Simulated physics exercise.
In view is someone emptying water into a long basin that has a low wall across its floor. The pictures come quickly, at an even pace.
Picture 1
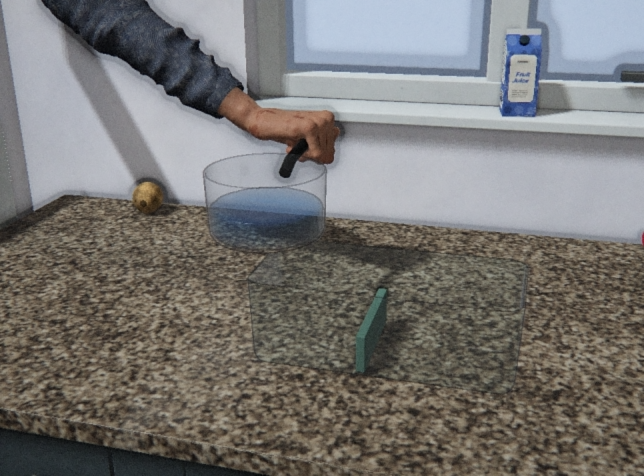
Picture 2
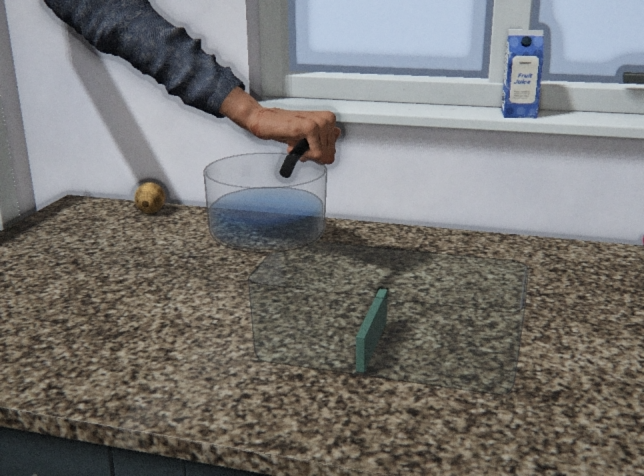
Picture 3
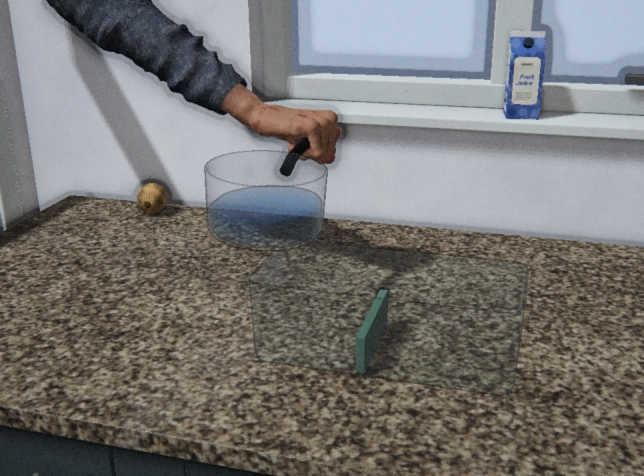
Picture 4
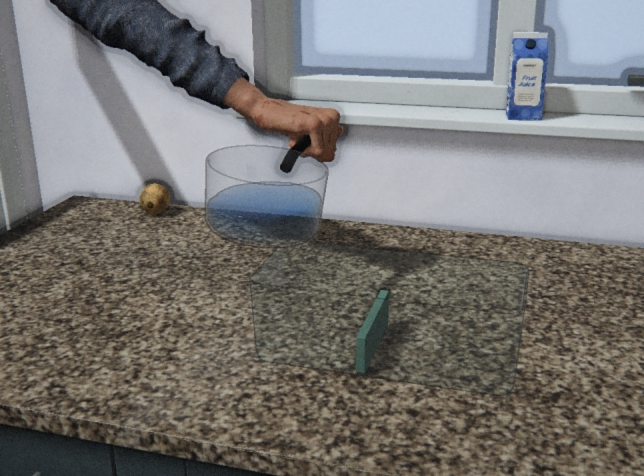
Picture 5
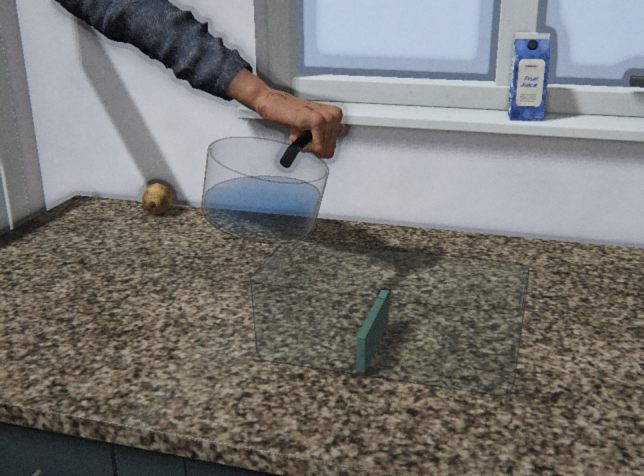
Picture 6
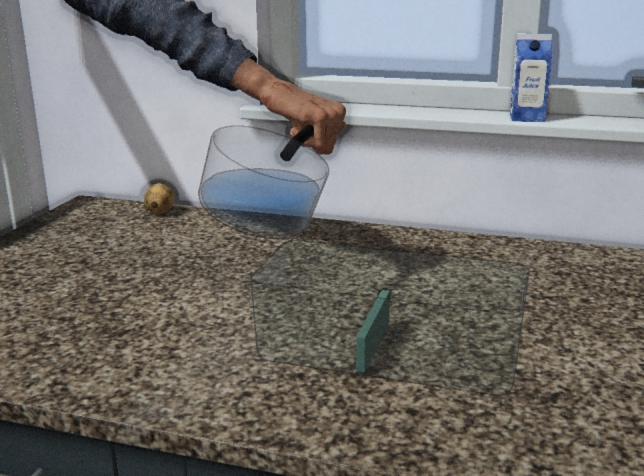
A hand lifts and gradually tilts a clear container of blue liquid above a speckled counter.
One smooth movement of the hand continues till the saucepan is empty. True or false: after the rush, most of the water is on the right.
True.
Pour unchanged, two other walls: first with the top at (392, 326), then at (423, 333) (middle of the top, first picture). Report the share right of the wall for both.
First try: Roughly 80 per cent; second try: 15 per cent.
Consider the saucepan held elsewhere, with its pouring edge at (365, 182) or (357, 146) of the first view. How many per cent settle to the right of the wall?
95 %, 90 %.
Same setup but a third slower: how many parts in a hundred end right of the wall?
Around 95 in a hundred.
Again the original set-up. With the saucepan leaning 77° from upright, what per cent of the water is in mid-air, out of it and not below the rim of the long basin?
30 %.
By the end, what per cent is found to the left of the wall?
I'd say near 5 in a hundred.
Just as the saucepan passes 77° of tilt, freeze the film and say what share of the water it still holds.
Roughly 70 %.
A moment on, the tilt is 77° and 69 per cent is still to pour, 0 is left of the wall and 0 right of it.
Next, the tilt is 105° and 14 per cent is still to pour, 2 is left of the wall and 61 right of it.
Then the tilt is 108° and 0 per cent is still to pour, 5 is left of the wall and 92 right of it.
Later the tilt is 108° and 0 per cent is still to pour, 6 is left of the wall and 93 right of it.
Finally, 6 per cent lies left of the wall, 94 right of it and 1 outside.
